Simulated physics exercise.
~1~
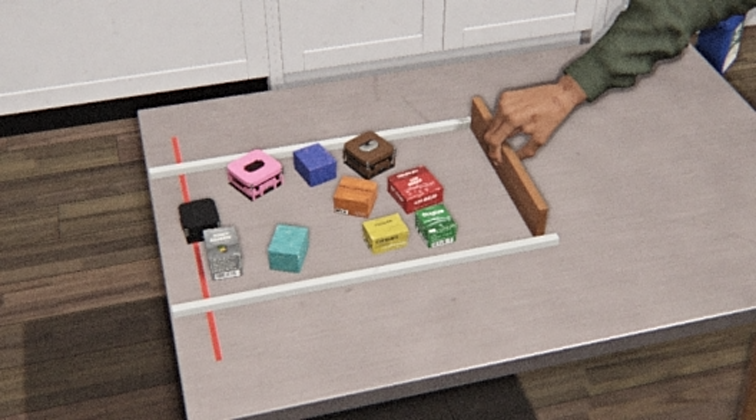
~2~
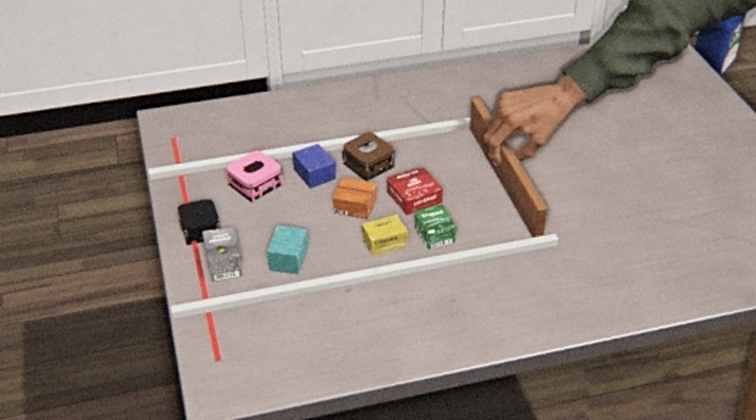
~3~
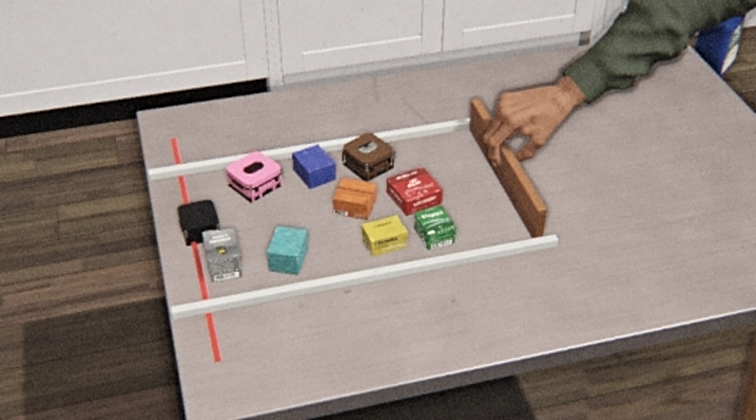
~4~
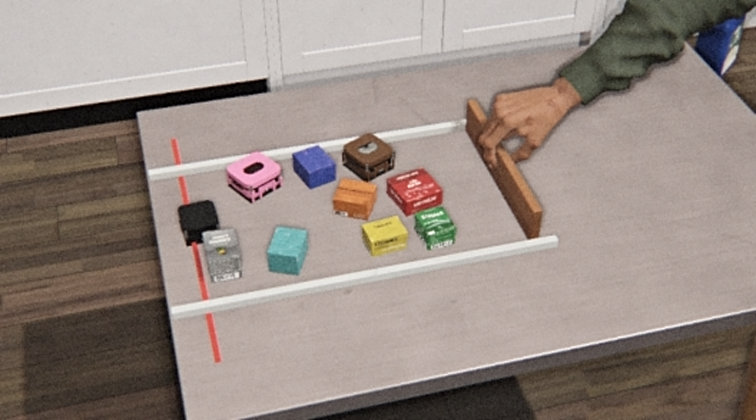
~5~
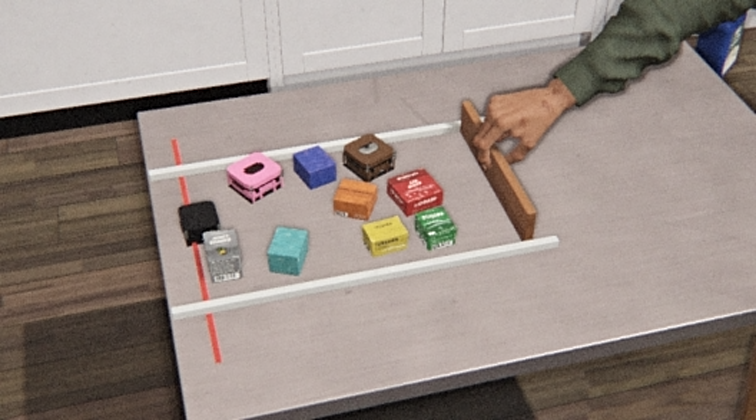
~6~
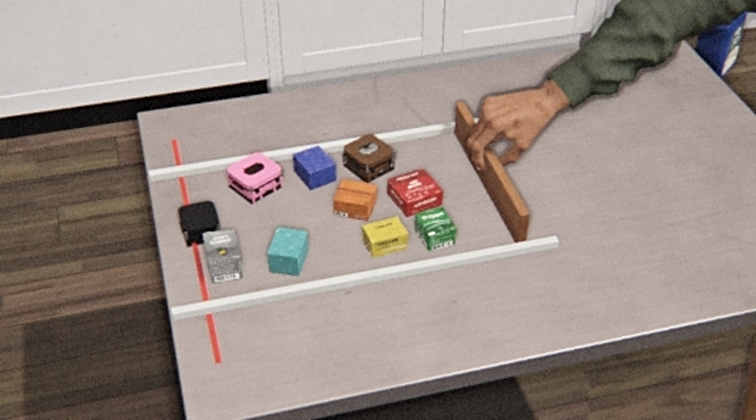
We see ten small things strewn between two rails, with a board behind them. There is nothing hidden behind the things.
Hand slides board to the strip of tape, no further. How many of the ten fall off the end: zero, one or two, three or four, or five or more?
Pushes off five or more.
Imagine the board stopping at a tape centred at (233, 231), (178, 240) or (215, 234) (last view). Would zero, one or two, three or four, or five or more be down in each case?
3 or 4; at least five; at least five.
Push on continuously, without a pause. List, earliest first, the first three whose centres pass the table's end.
They are the grey box, then the black case, then the pink case.
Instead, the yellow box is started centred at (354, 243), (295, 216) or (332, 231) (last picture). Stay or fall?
Going through them in order, it ends up falling, it ends up falling, and it ends up falling.
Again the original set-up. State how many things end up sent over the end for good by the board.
Count of fallen: 7.
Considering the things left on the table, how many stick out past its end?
Overhang count: 2.
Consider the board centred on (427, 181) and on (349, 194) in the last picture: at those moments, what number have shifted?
Answer - first 2, then 8.
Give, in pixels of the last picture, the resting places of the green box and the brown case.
Reading them off: First (188, 289); then (164, 187).
Soon after, none off yet; black case at rest near (200, 224); grey box at rest near (223, 256); pink case at rest near (255, 178).
Then, none off yet; black case moving near (189, 225); grey box moved about its own width near (183, 263); pink case moved well along near (185, 186).
At rest, the number that fall off is five or more; fallen, yellow box, orange box, blue block, turquoise block, pink case, grey box and black case.
